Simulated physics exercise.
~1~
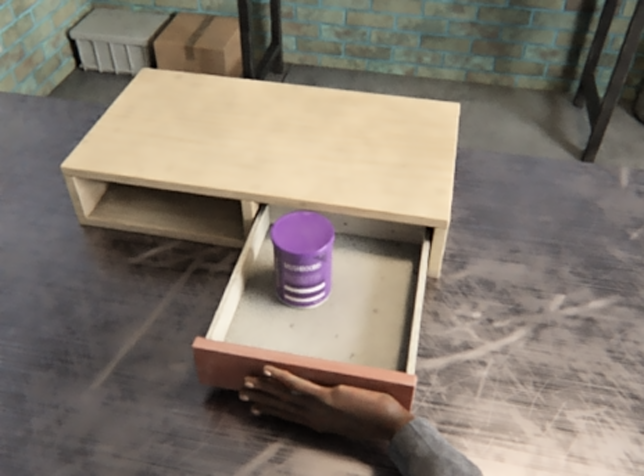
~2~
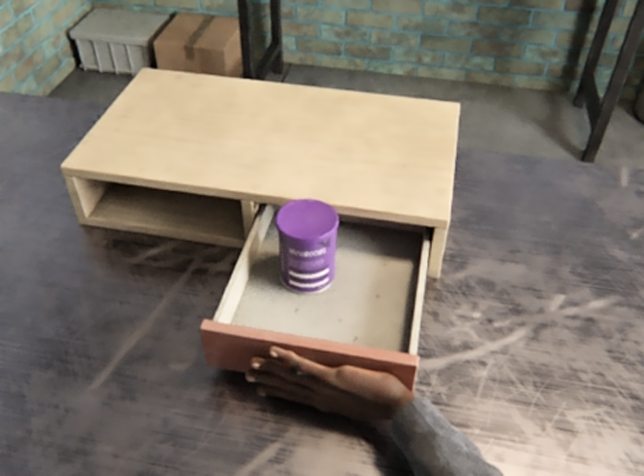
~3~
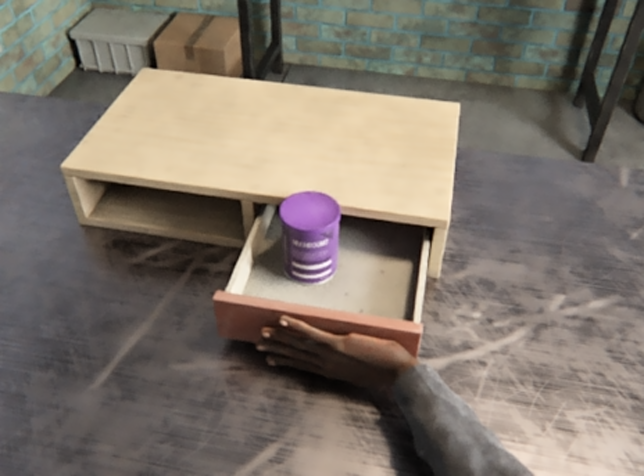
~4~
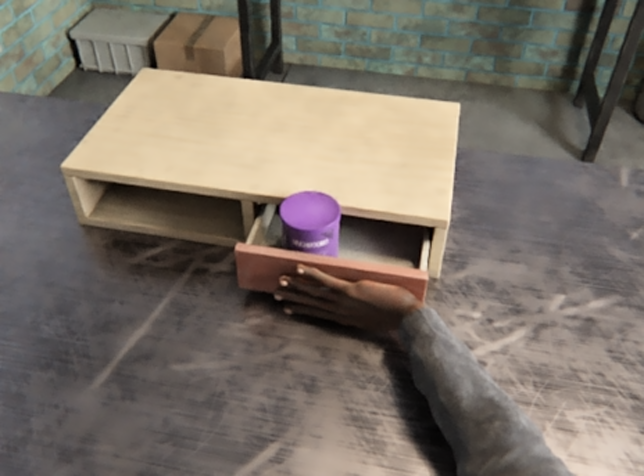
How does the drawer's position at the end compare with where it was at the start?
At the start the drawer is pulled far out of the chest, and by the end it sits much farther in, though it still sticks out partway.
